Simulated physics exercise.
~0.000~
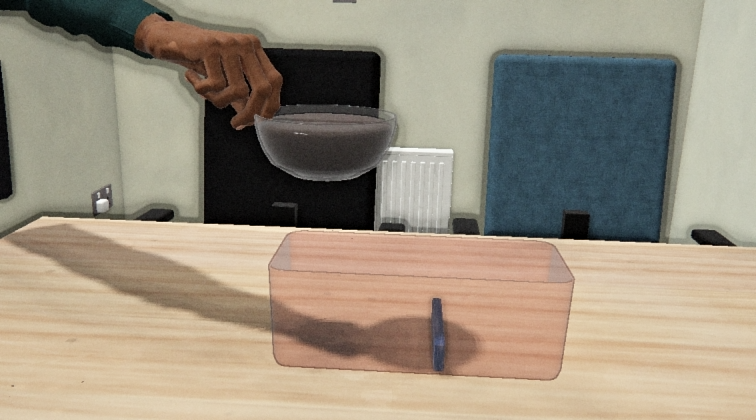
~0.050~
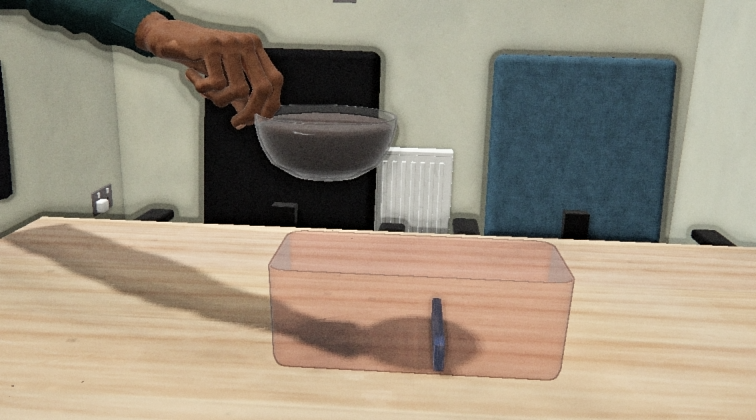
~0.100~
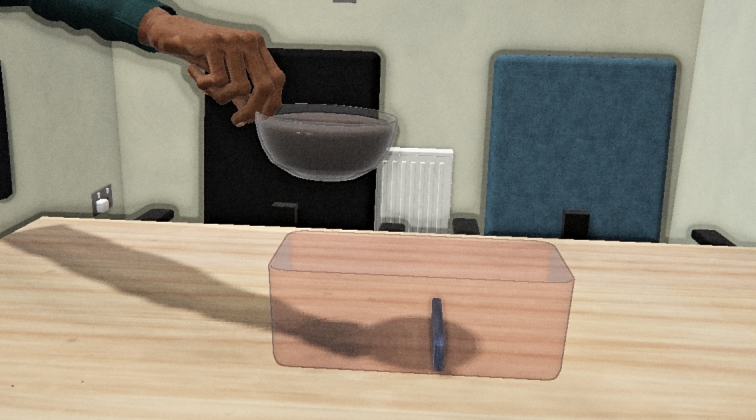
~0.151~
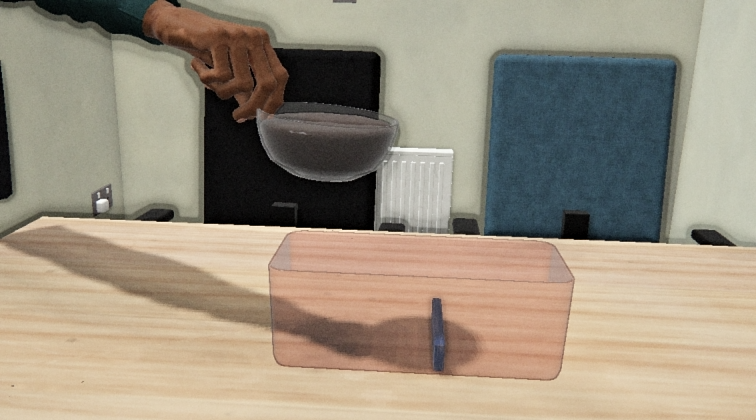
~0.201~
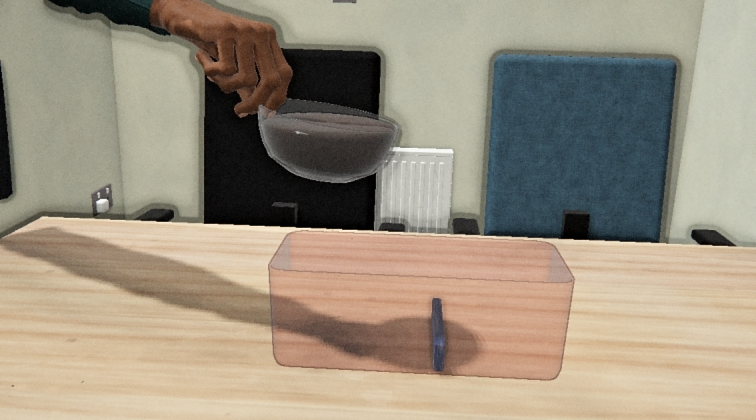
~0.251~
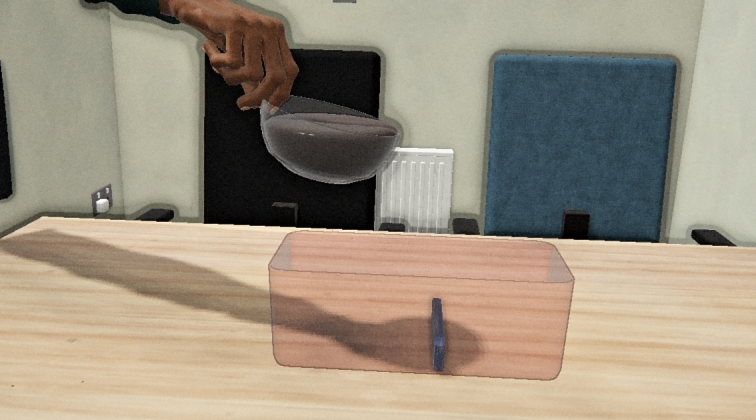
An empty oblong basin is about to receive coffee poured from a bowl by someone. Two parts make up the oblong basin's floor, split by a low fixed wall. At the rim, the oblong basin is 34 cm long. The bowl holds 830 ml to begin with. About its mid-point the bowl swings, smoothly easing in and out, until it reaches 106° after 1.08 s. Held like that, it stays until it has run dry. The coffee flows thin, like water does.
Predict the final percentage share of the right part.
Right part: About 56 %.
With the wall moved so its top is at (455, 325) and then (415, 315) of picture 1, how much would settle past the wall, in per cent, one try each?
It comes to 40 per cent, and then 75 per cent.
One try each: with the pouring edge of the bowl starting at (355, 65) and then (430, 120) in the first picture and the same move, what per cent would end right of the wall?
30 then 70 %.
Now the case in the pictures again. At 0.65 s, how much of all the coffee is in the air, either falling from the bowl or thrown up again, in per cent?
Roughly 36 percent.
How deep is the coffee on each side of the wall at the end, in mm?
I'd expect close to 14 mm on the left and close to 26 mm on the right.
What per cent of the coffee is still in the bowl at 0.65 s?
Still held: Roughly 34 % of the total.
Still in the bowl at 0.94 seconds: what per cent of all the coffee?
1 %.
By 0.65 s the tilt is 70° and 33 per cent is still to pour, 6 is left of the wall and 24 right of it.
By 0.94 s the tilt is 102° and 1 per cent is still to pour, 38 is left of the wall and 57 right of it.
By 1.25 s the tilt is 106° and 0 per cent is still to pour, 43 is left of the wall and 56 right of it.
By 1.58 s the tilt is 106° and 0 per cent is still to pour, 43 is left of the wall and 56 right of it.
At rest 43 per cent lies left of the wall, 56 right of it and 1 outside.
